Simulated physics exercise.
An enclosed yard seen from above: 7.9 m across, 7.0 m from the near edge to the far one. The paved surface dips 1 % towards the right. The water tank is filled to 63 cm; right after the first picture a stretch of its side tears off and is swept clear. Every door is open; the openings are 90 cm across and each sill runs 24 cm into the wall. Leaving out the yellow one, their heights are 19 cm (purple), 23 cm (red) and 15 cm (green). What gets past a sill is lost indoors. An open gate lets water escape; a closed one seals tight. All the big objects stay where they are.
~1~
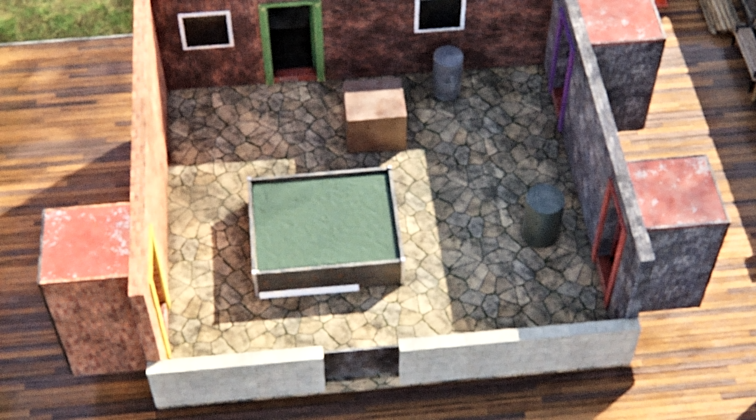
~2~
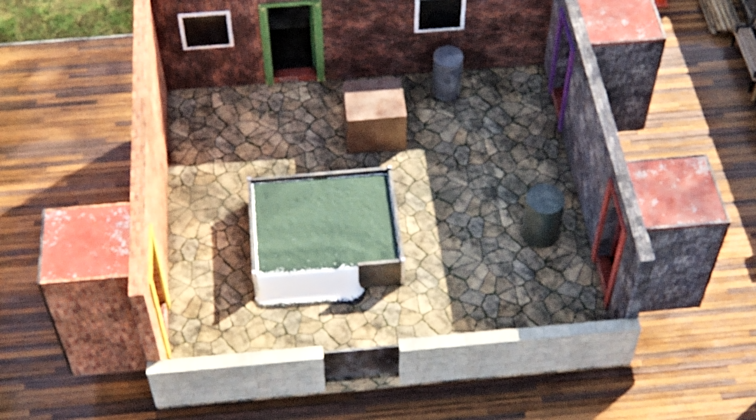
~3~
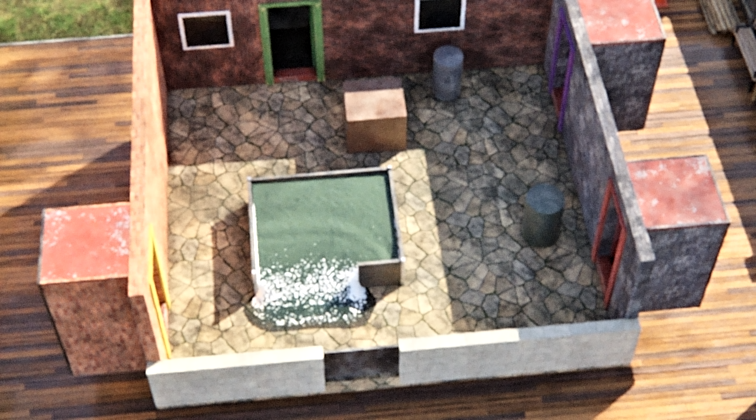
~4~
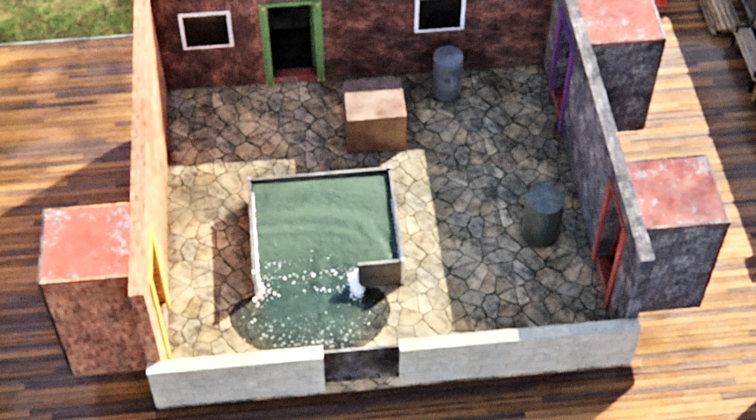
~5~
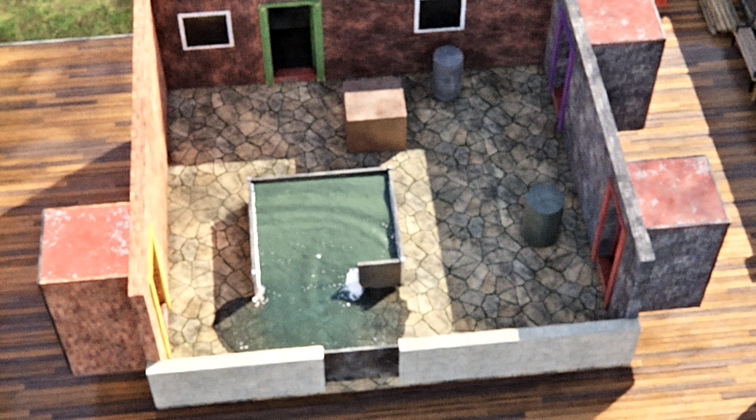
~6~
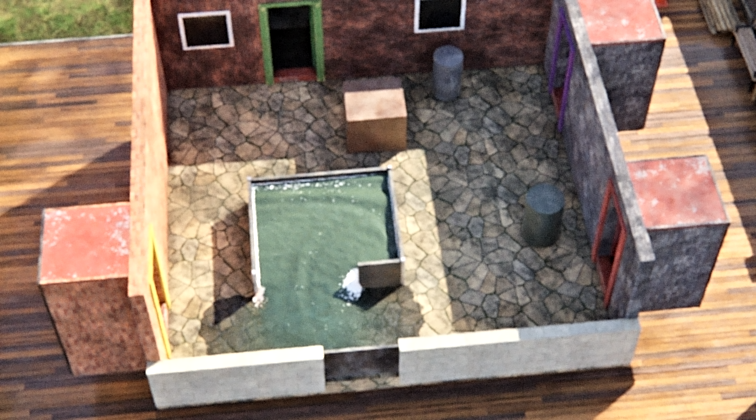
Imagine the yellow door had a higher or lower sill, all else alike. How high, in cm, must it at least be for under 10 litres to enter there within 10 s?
At least 29 cm or so.
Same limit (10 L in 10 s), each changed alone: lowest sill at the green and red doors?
About 7.5 cm at green and 16 cm at red.
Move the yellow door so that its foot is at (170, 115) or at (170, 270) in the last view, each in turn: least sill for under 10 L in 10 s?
Roughly 11.0 and 7.5 cm.
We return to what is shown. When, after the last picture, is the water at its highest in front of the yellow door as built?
At about 2.0 s.
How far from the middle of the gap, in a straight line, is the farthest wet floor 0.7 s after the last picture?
Roughly 3.4 m.
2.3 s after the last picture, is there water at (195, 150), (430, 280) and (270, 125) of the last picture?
In turn: Still dry, flooded, not reached.
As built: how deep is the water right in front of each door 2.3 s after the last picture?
Depths in cm: Yellow 30, purple 0, red 18, green 0.
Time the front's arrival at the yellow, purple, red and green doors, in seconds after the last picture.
Arrival: Yellow 1.0 s, purple 4.0 s, red 2.0 s, green 4.0 s.
Then, 0.7 s after the last picture water covers 15 % of the floor, deepest (48 cm) near (303, 363); it has not reached the yellow door.
Then, 2.3 s after the last picture water covers 45 % of the floor, deepest (39 cm) near (179, 383); 30 cm at the yellow door, 13 litres in over its 25 cm sill.
Then, 9.3 s after the last picture water covers 95 % of the floor, deepest (16 cm) near (545, 95); 6 cm at the yellow door, 23 litres in over its 25 cm sill.
At the yellow door as built, the water peaked near 31 cm, 2.1 s after the last picture.
With a sill of 26.5 cm, 17 litres would have come in within the 10 s; with 36.5 cm, 1 litre. So under 10 litres takes about 29 cm.
